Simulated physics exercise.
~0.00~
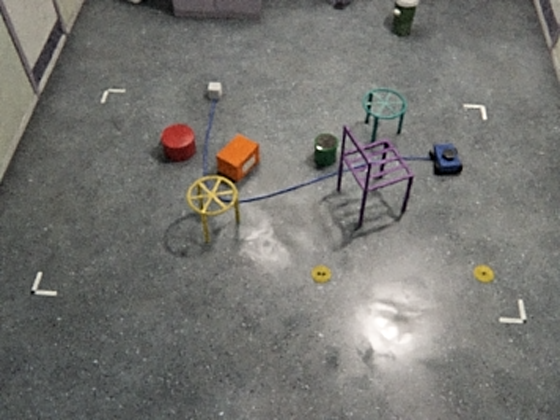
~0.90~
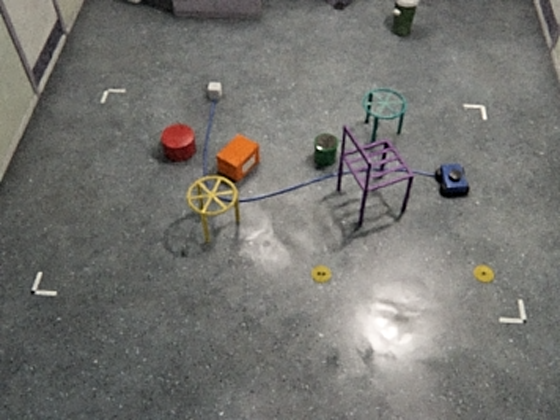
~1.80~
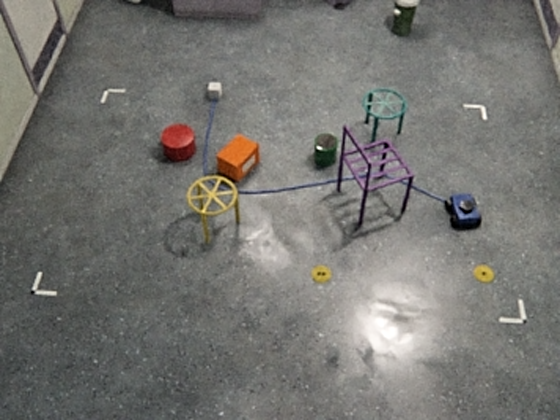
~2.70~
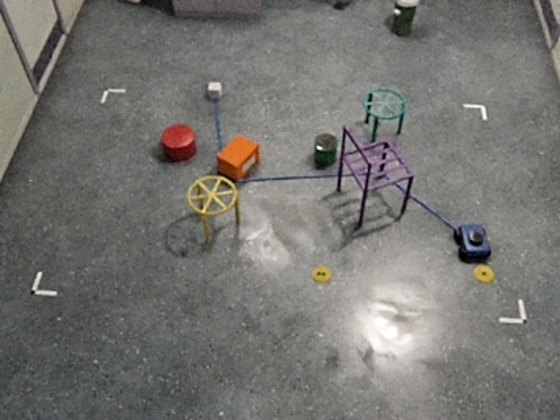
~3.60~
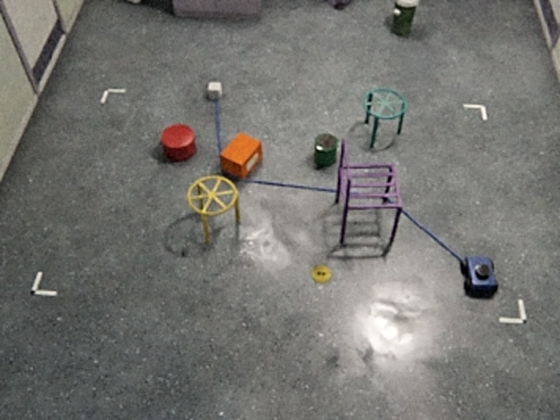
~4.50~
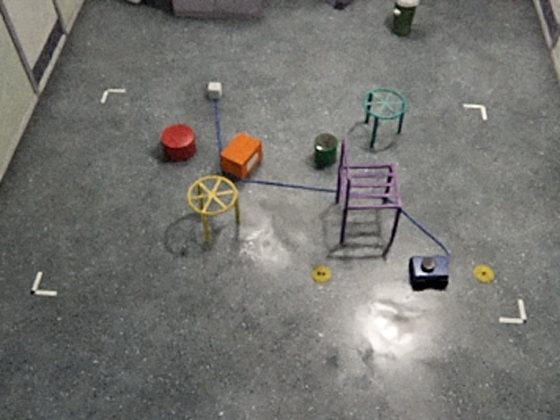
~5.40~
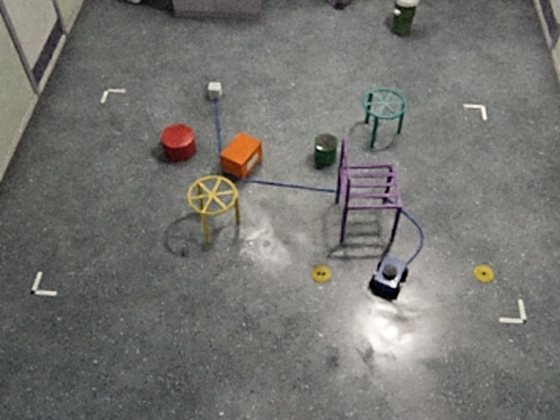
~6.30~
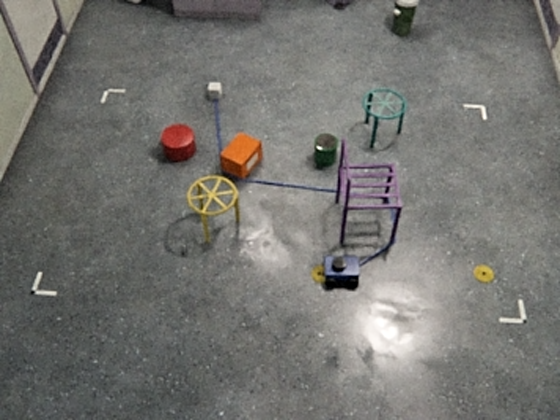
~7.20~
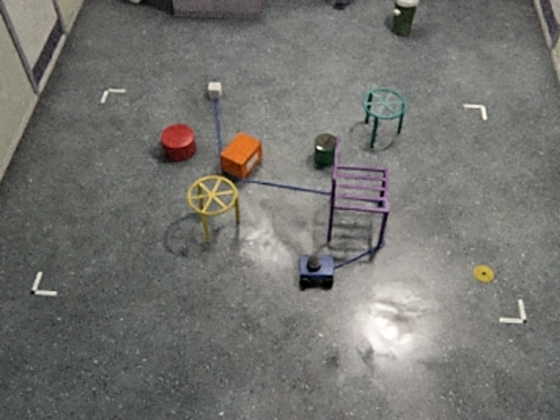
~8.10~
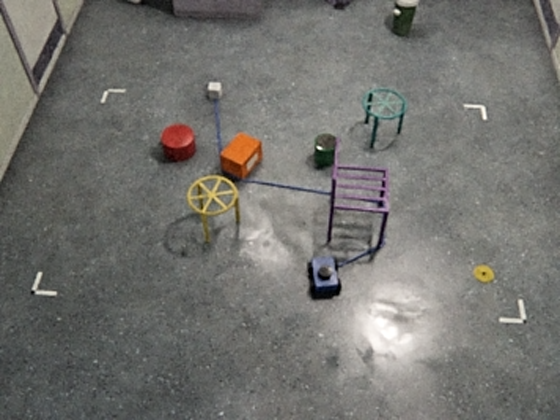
A purple chair stood among stools, tubs and an orange box as a small blue cart trailing a cord drove down the right side, the chair twisting round, then went left below it, nudging it slightly left, and stopped near its front legs.
